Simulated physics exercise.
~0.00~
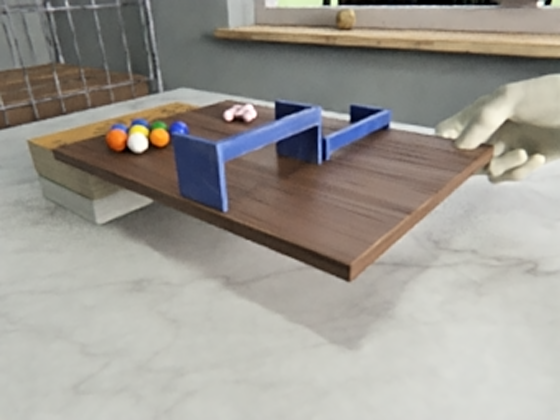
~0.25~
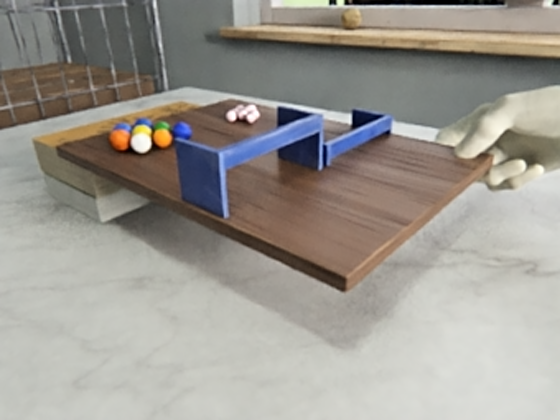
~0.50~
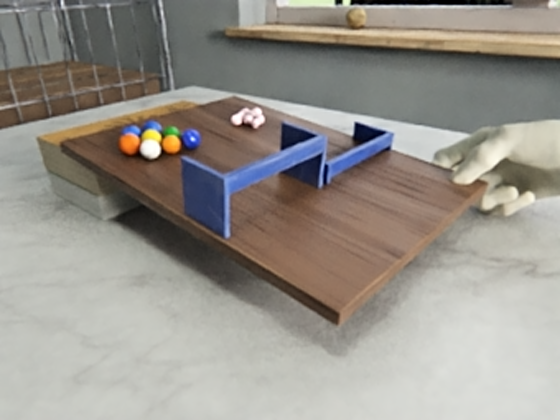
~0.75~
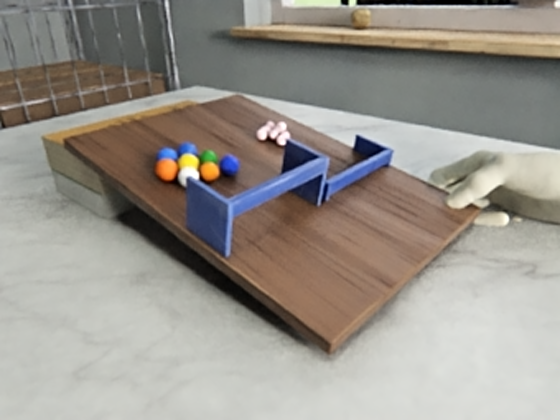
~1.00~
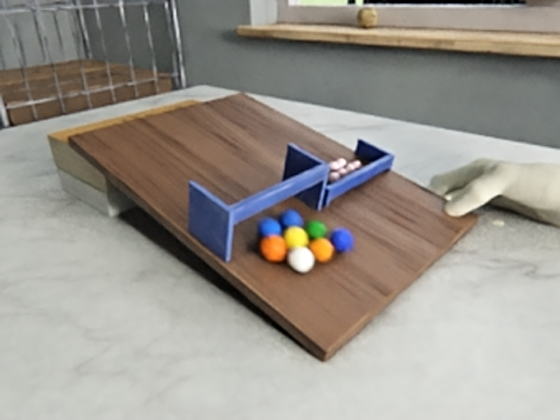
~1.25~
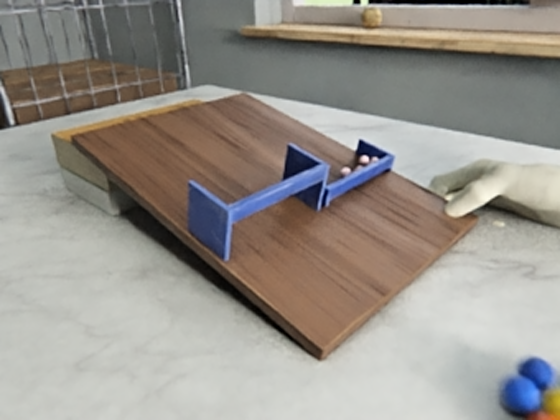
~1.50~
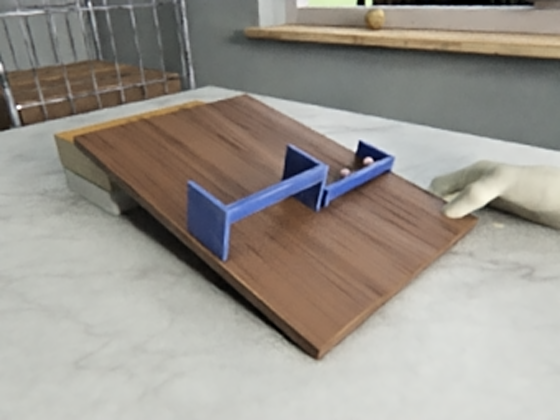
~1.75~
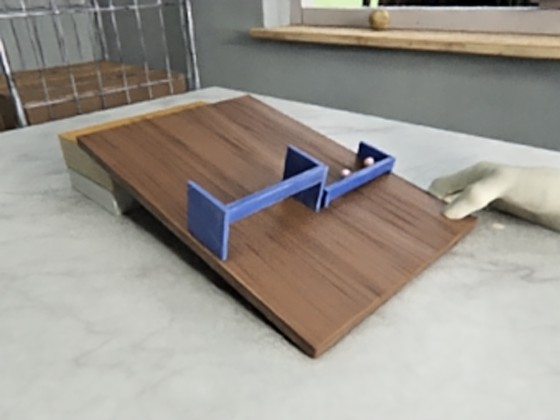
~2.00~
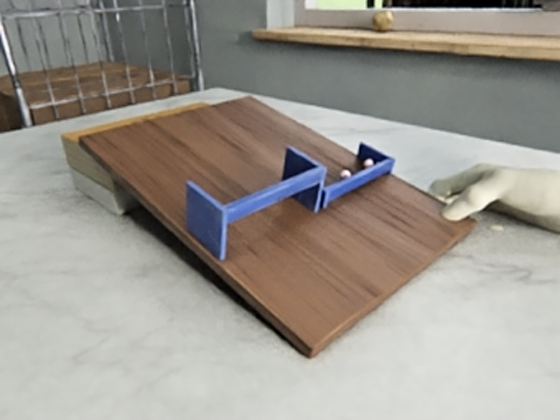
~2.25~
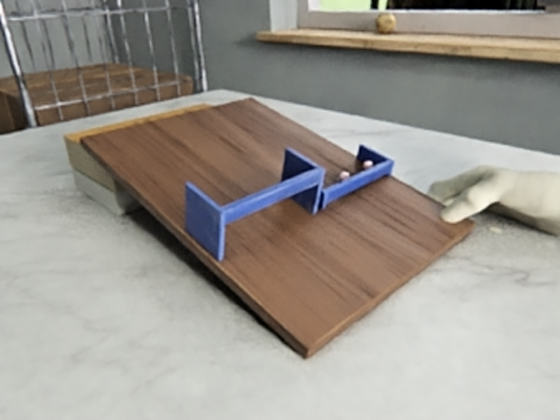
On a marble table, a hand lowers a board; coloured balls roll off, pink ones stay behind a bar.
